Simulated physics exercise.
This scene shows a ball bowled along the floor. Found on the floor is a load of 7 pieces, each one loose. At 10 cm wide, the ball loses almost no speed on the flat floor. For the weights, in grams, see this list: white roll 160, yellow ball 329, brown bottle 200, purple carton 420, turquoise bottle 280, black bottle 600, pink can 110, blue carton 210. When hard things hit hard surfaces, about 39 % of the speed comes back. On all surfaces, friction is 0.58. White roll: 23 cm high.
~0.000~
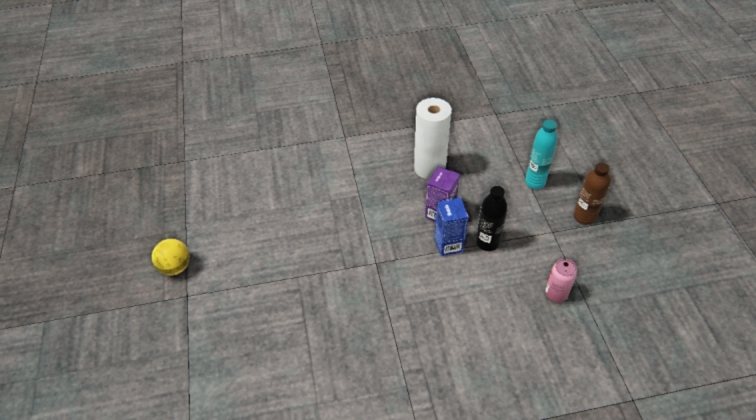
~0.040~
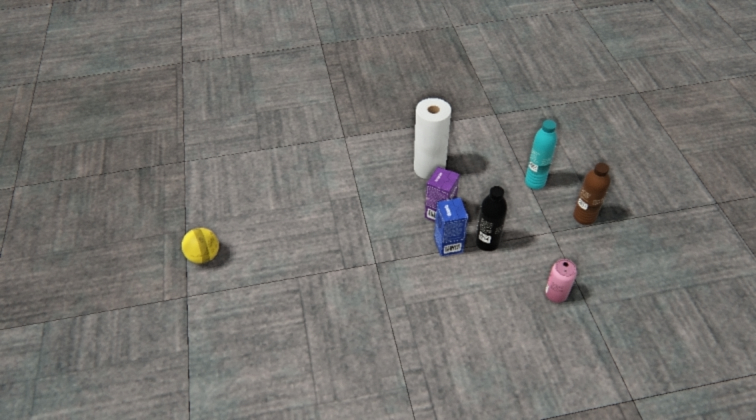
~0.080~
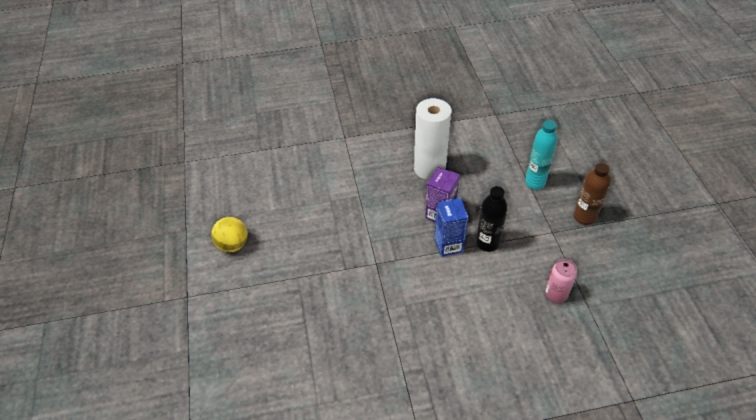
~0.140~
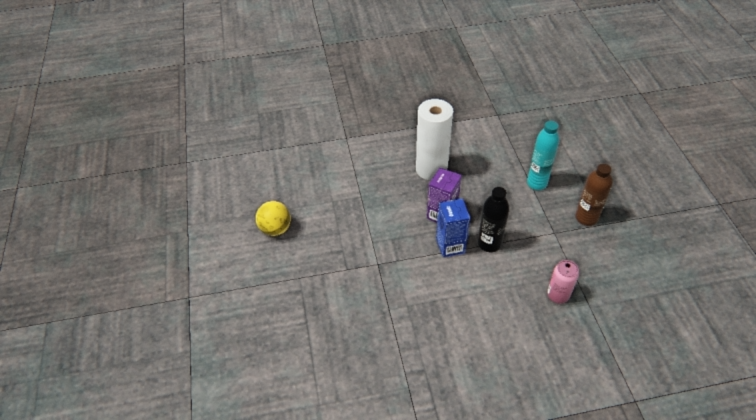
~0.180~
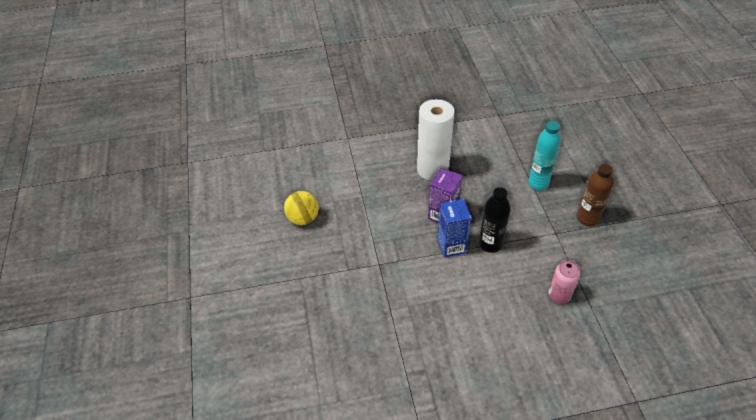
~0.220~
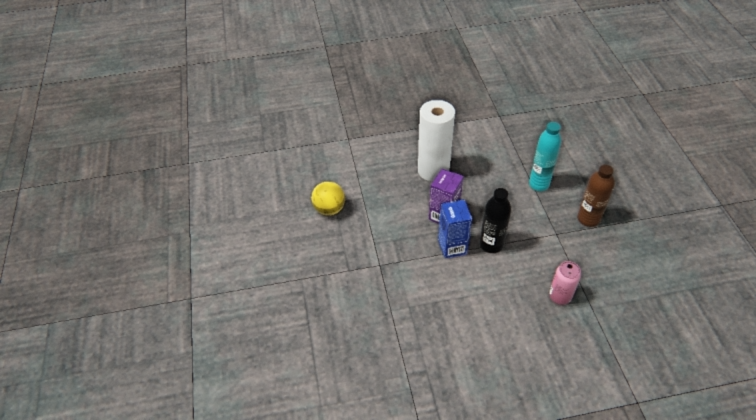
A floor of grey, wood-grained square tiles fills the view, seen from above at an angle. A white roll, purple and blue cartons, a black bottle, a turquoise bottle, a brown bottle and a pink can stand grouped on the right, with a yellow ball at left. The ball rolls steadily rightward and slightly up the view, nearing the cartons, while the standing objects stay in place.
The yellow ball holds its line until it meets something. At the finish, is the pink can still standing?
Yes.
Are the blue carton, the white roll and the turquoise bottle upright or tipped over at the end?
Here's how it ends: The blue carton never goes down, the white roll comes down, and the turquoise bottle never goes down.
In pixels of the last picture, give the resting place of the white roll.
Near (564, 138).
After 0.52 s, ball 85 cm along; yellow ball near (449, 147); white roll 8° off upright.
After 1.22 s, ball 125 cm along; yellow ball near (524, 79); white roll on its side.
After 2.42 s, ball 192 cm along; white roll on its side.
In the end (3.1 s), toppled on the floor, white roll; the other 6 under 8 cm from the start. At the end, from the last picture's camera, pink can near (565, 284).
